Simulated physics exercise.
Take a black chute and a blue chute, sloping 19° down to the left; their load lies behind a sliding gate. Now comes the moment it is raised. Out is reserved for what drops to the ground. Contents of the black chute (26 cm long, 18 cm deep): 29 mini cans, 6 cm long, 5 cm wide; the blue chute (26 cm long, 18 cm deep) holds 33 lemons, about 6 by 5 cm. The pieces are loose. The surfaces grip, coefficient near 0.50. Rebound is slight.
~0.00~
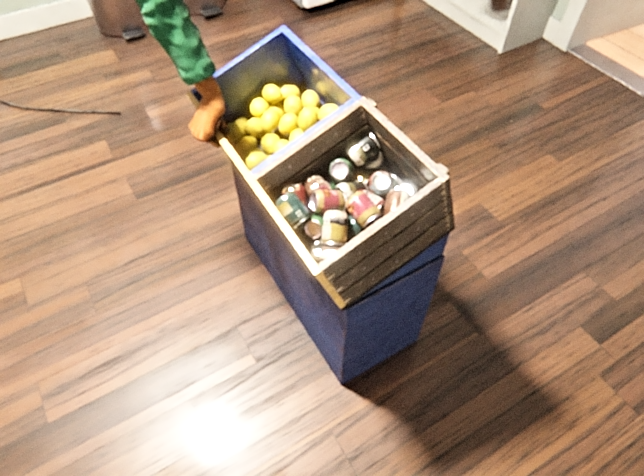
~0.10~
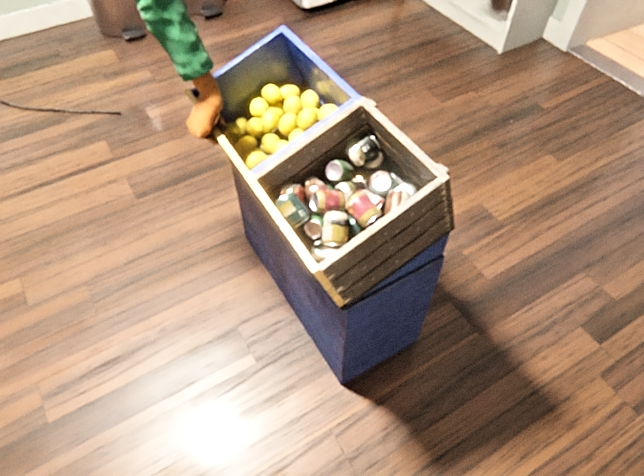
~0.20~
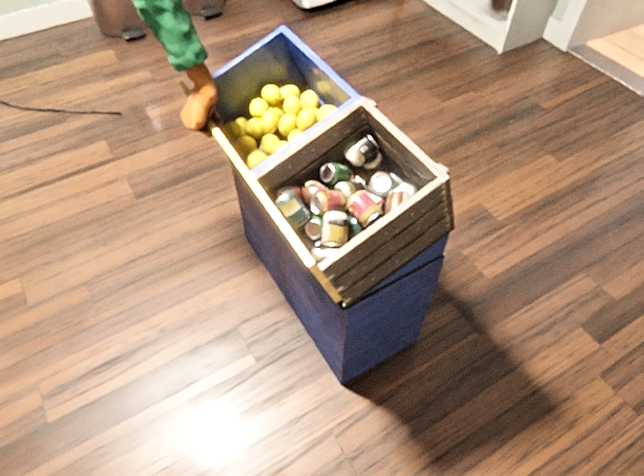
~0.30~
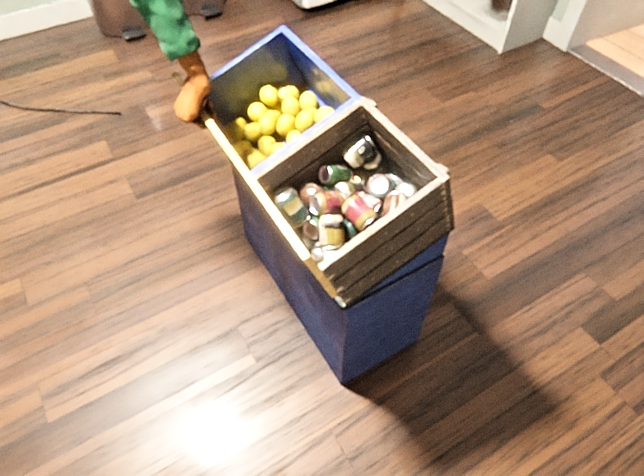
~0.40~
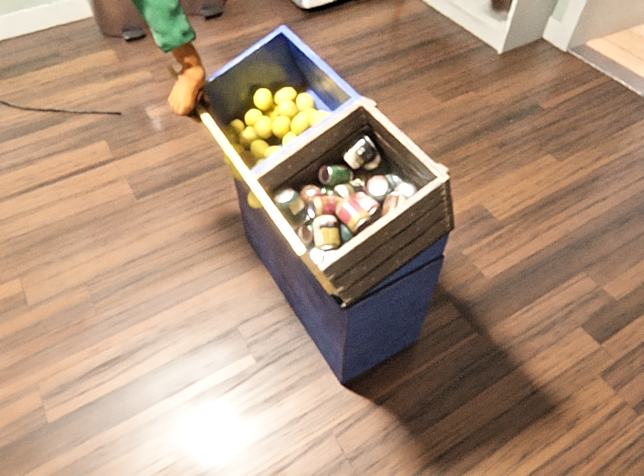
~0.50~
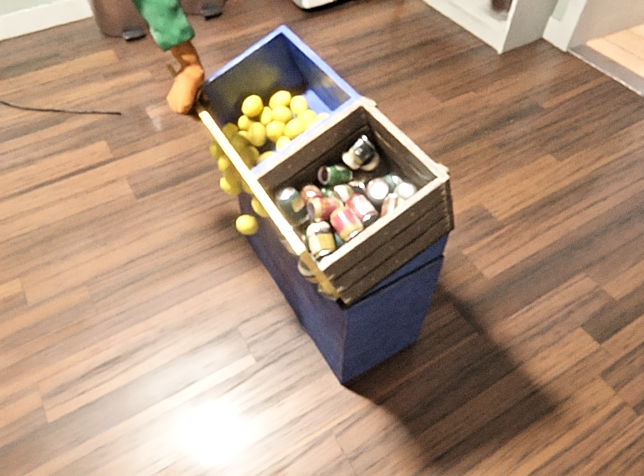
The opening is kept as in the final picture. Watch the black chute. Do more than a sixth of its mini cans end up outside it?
Yes, the spill tops one sixth.
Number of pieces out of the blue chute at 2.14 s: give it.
Out by then, roughly: Blue chute 35.
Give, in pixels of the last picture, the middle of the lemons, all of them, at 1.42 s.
At about (222, 296) in pixels.
After 0.91 s, black chute 25 in, 4 out and blue chute 17 in, 16 out.
After 1.42 s, black chute 23 in, 6 out and blue chute 2 in, 31 out.
After 2.14 s, black chute 15 in, 14 out and blue chute 0 in, 33 out.
Final count (at 3.06 s), black chute 10 in, 19 out and blue chute 0 in, 33 out. Asked share, 19 of 29, 66 per cent.
